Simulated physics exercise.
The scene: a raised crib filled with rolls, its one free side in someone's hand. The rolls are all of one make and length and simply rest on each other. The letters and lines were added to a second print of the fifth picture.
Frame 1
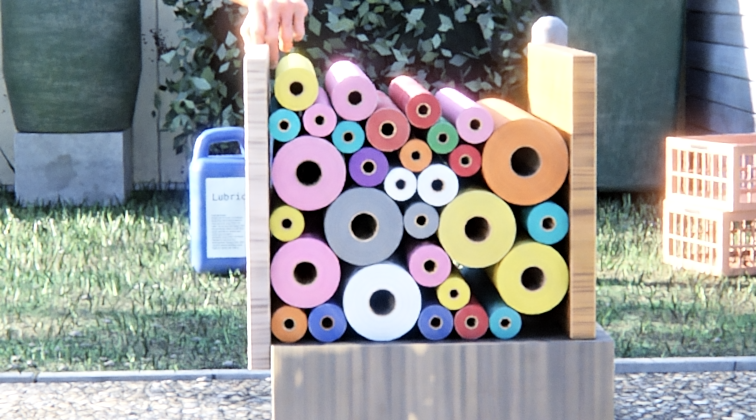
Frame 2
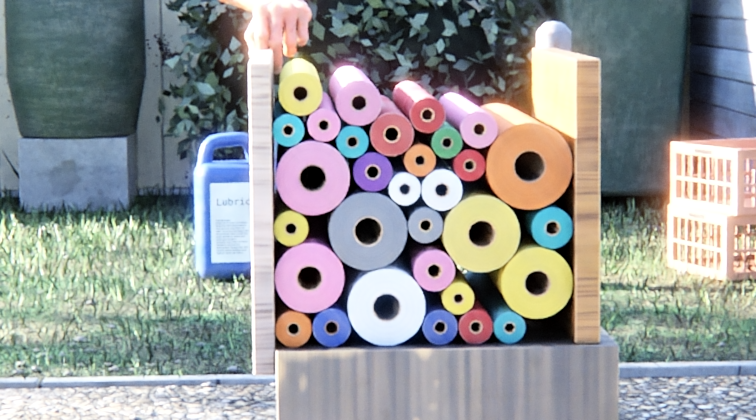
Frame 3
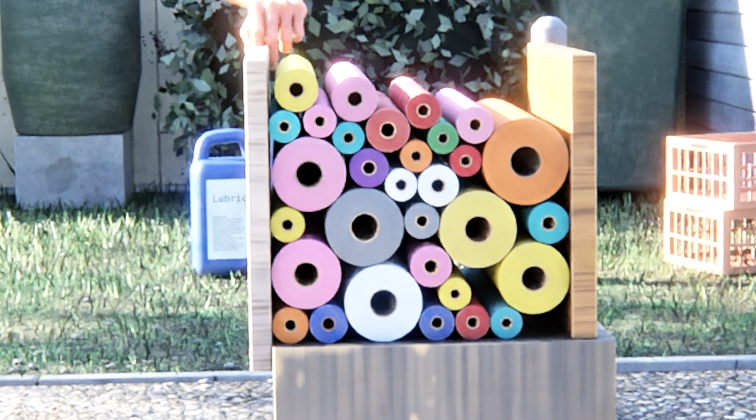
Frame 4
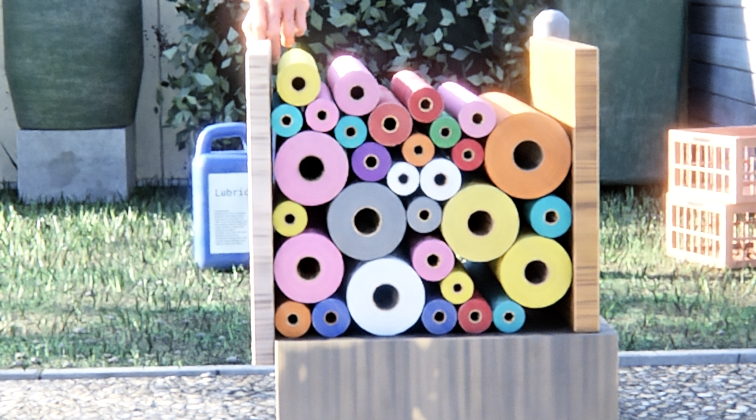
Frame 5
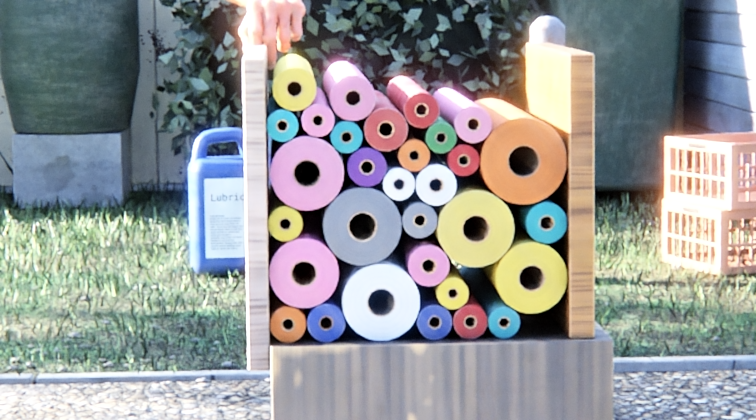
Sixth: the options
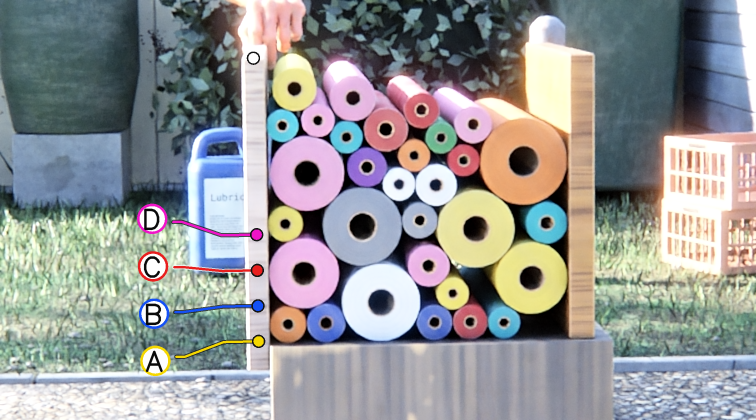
A stack of coloured rolls, seen end-on from straight ahead, fills a wooden crib raised on a block in a sunny garden. Pink, yellow, orange, grey, white and smaller turquoise, red and blue rolls lie between two upright boards, with a blue container left and pale orange crates right. A hand stays at the left board's top while the rolls keep their places and the view jitters slightly.
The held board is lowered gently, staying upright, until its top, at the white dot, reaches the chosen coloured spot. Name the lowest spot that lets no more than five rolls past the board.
Lower it to D and no more.
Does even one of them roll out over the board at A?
Yes.
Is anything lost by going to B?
At B: Yes.
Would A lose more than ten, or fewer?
It loses more than ten.
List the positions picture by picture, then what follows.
A turquoise roll (548, 224); an orange roll (415, 155); a pink roll (319, 120), in the first picture.
A pink roll (323, 125); a yellow roll (300, 94), in the second picture.
Side board (260, 193); an orange roll (290, 325), in the third picture.
A turquoise roll (509, 316); a pink roll (433, 260), in the fourth picture.
A turquoise roll (546, 223); an orange roll (414, 155); a pink roll (317, 120), in the fifth picture.
On the marked copy, A at (258, 342); B at (258, 306); C at (257, 270); D at (256, 235); the white dot at (253, 59).
With D. Early on, top of the board (266, 136).
Further on, top of the board (268, 226).
At the end, top of the board (268, 233), two out over the board.
As for the rest, A more than five out over the board; B more than five out over the board; C more than five out over the board.
